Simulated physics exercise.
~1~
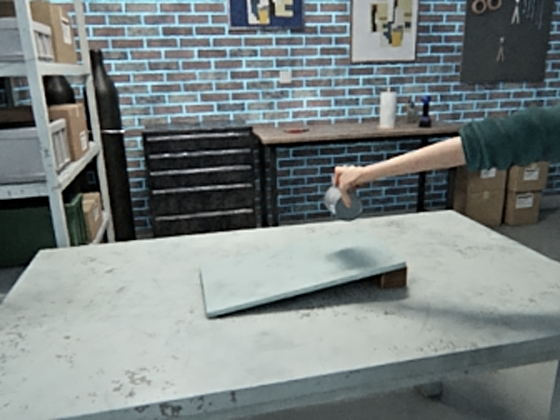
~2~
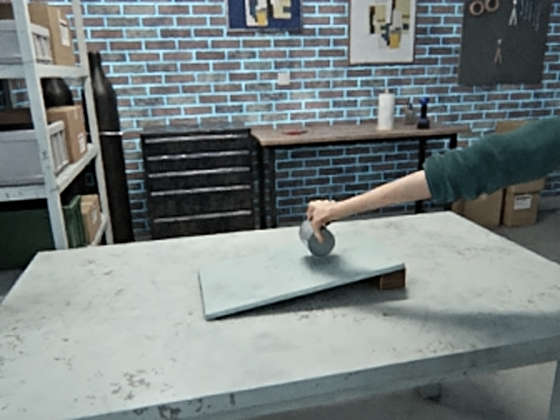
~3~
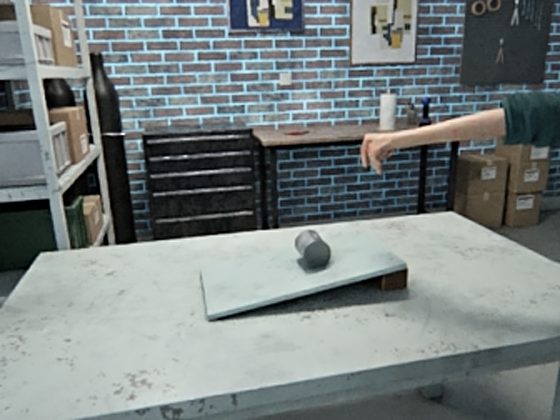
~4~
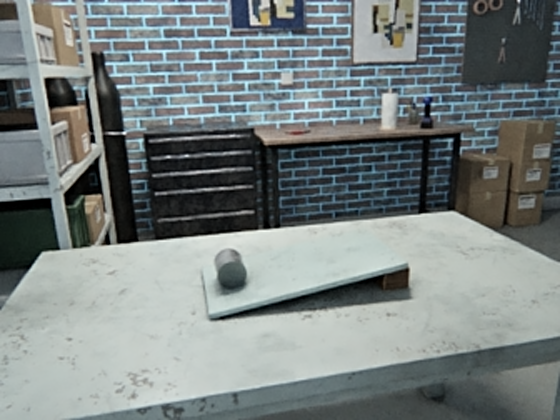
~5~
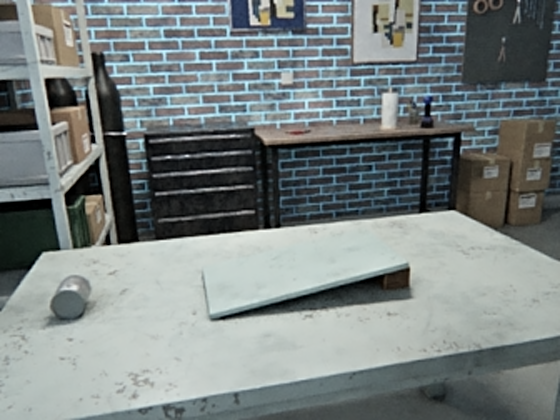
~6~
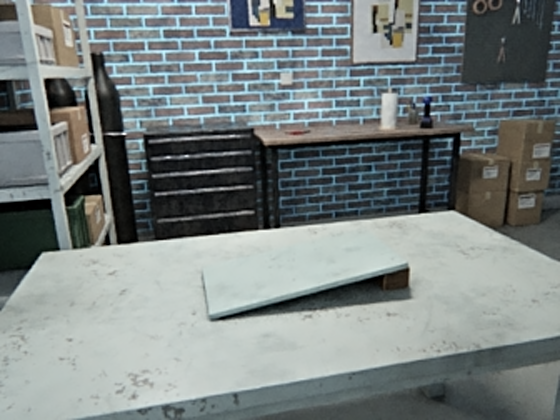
In a brick-walled workshop, a hand set a grey tin on its side on a sloping board propped on a table and let go. The tin rolled down to the left, off the board and across the tabletop, until it was out of sight.
